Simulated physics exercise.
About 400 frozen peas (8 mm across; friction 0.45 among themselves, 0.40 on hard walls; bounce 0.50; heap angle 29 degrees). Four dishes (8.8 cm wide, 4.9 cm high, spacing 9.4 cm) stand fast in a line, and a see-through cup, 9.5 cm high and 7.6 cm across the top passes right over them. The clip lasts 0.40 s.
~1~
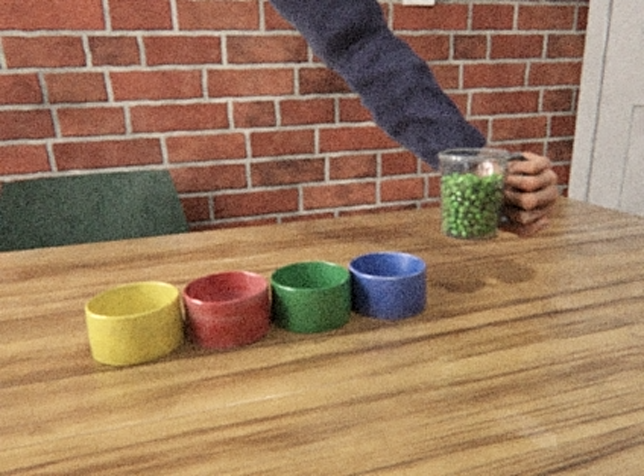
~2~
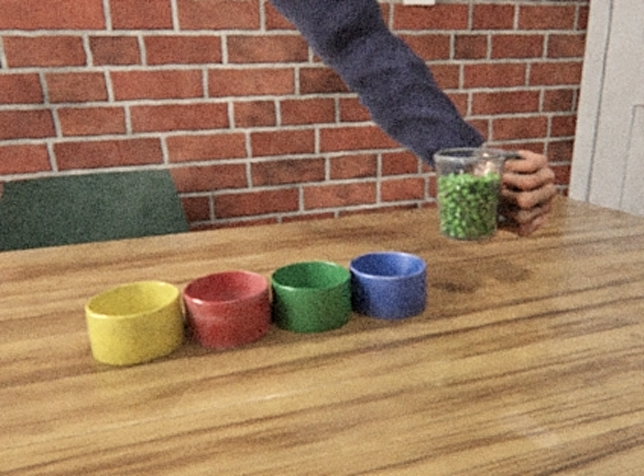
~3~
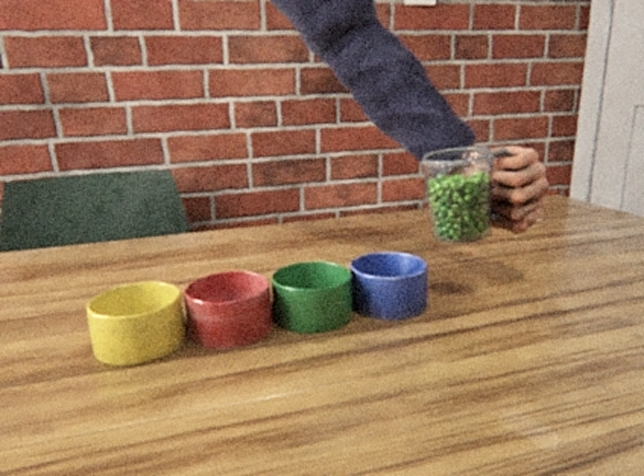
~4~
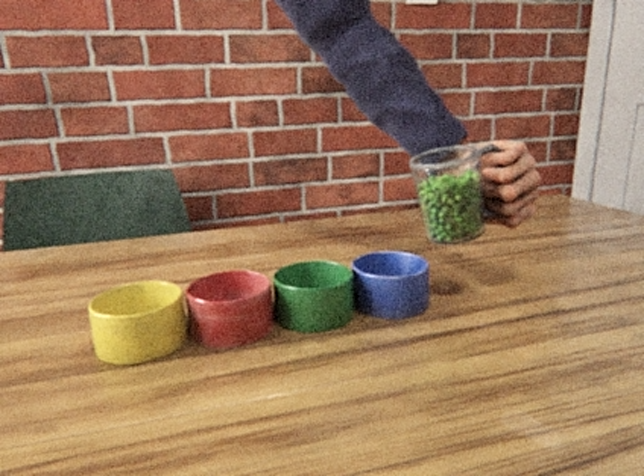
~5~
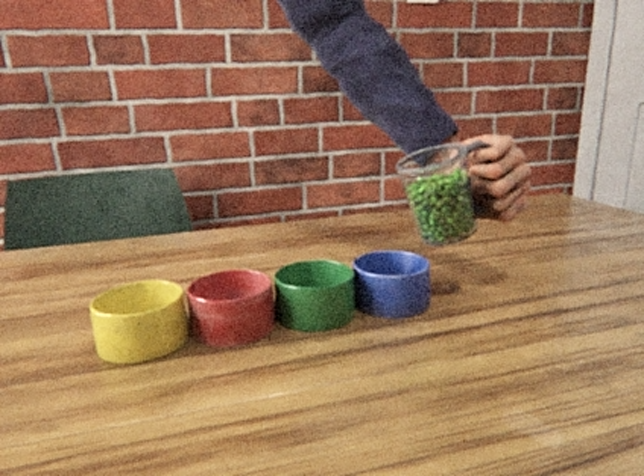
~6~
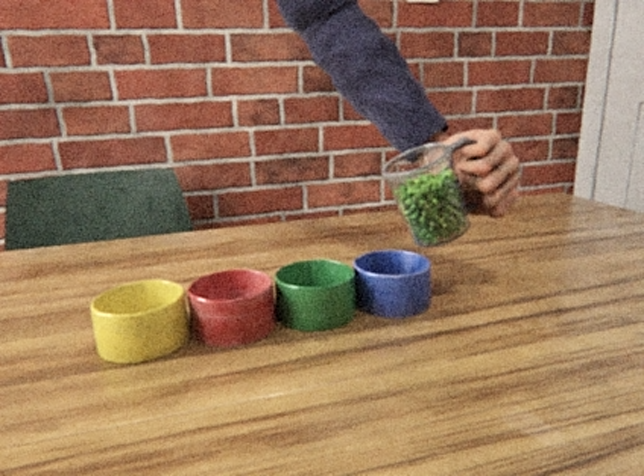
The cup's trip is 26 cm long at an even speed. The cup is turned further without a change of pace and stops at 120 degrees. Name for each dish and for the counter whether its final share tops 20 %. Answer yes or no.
Red: Yes, blue: No, green: No, yellow: No, counter: No.
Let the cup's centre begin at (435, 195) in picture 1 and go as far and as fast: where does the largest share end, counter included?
Most goes to: Yellow.
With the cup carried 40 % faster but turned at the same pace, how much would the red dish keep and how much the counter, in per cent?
In that case red 90, counter 10.
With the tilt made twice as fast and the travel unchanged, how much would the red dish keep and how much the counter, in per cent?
In that case red 40; counter 10.
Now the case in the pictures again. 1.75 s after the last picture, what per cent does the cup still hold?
About 5 per cent.
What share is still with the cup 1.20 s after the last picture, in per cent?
About 90 per cent.
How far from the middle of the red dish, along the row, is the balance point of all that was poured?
Some 1 cm to the left.
Then, 0.72 s after the last picture, tilt 68 degrees; cup holds 100 %.
Then, 1.20 s after the last picture, tilt 98 degrees; cup holds 90 %, red 10 %.
Then, 1.75 s after the last picture, tilt 120 degrees; cup holds 5 %, red 85 %, yellow 5 %.
In the end, red 90 %, blue 0 %, green 0 %, yellow 5 %, counter 10 %.
